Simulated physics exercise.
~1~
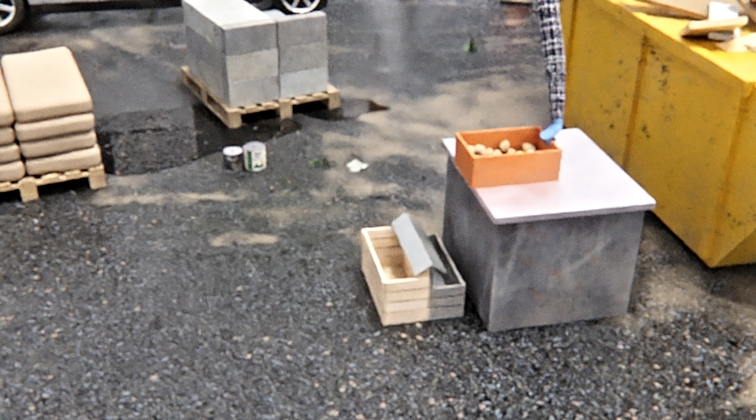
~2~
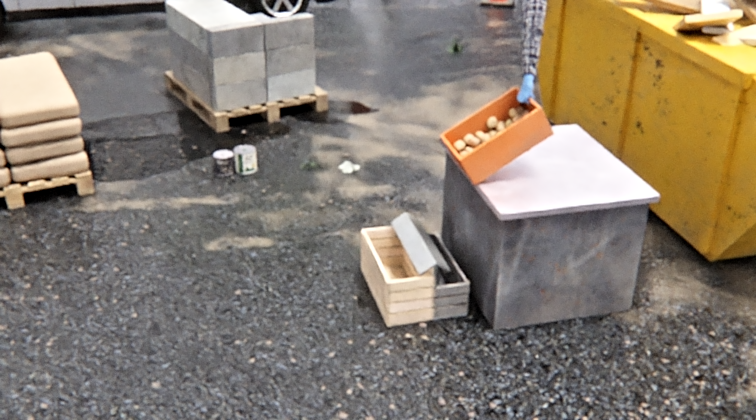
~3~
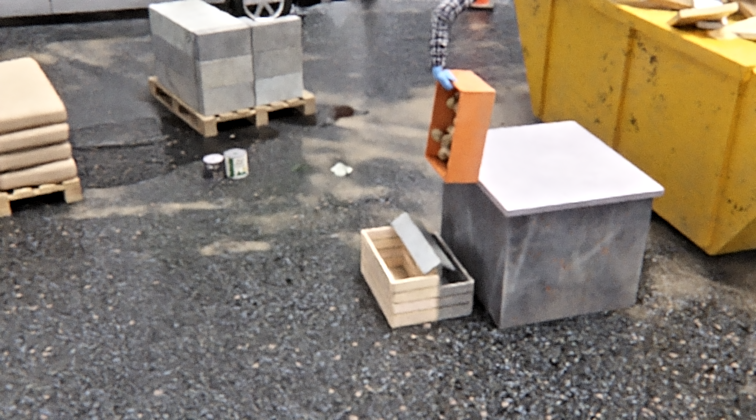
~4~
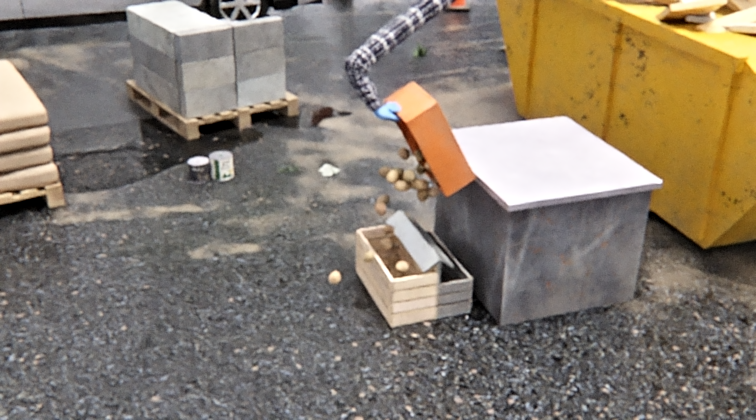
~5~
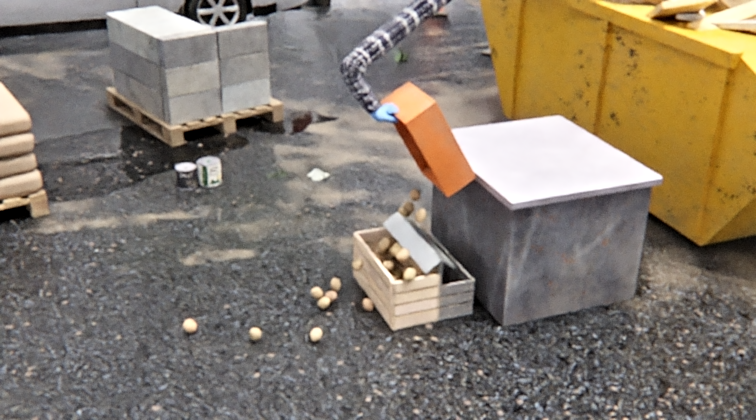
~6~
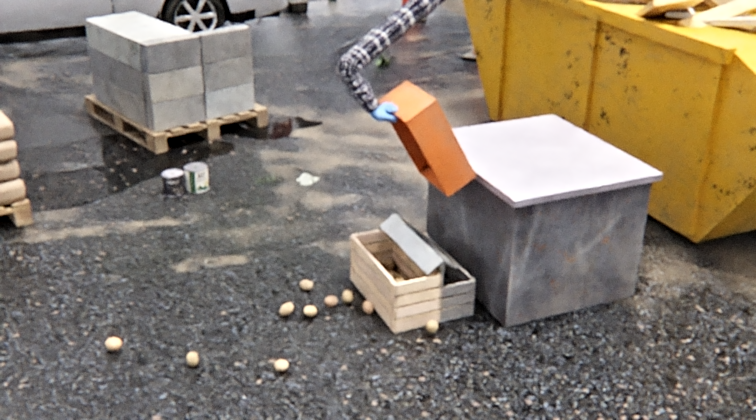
The video shows a gloved hand tilting an orange tote of potatoes over the left edge of a grey bench, spilling them toward a wooden box with a roof-shaped splitter below; many drop into the box, while several roll left across the wet ground, and the tote ends tipped and empty.
